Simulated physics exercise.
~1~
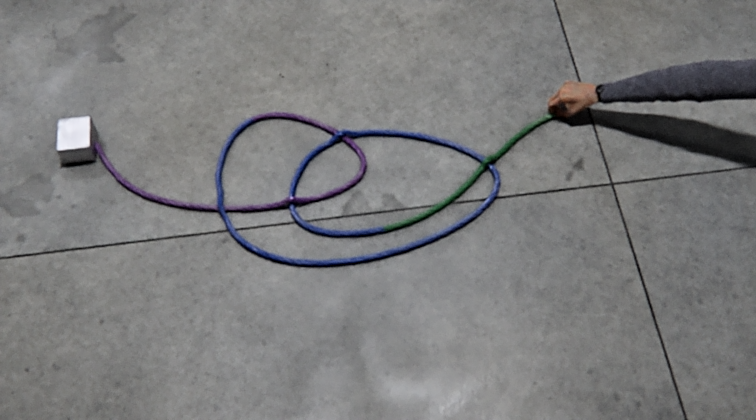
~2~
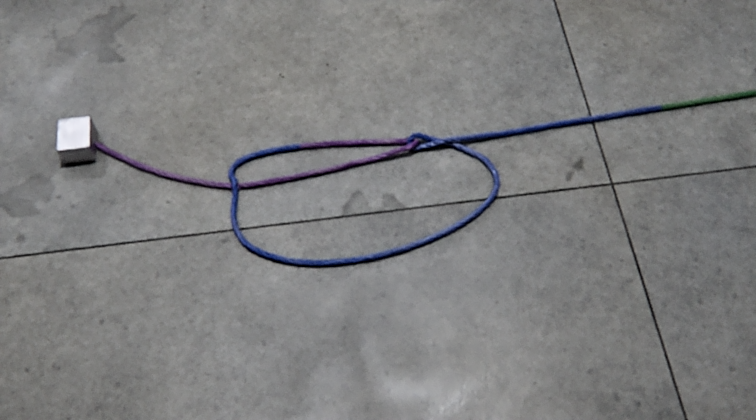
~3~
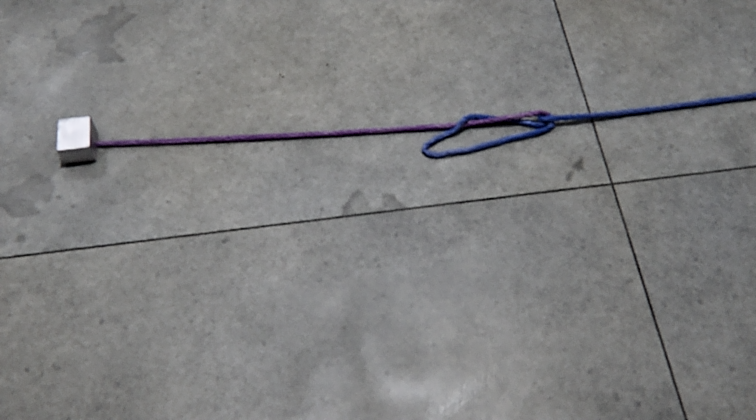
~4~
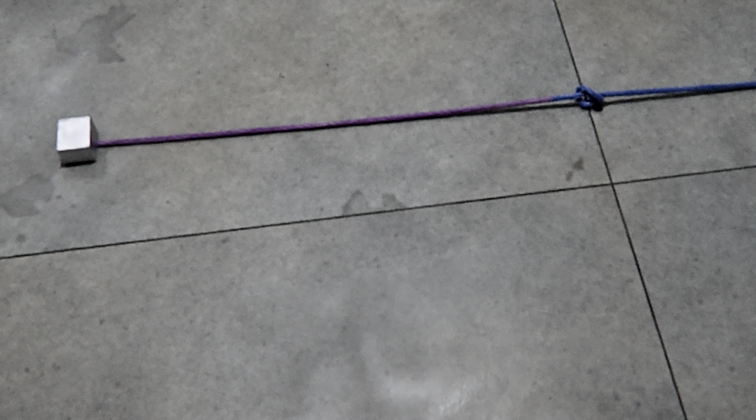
The video shows a purple, blue and green rope looped on a concrete floor, its left end fixed to a small pale block. A hand pulls the right end rightward, the loops shrink, and the rope straightens with a tight blue knot in it.
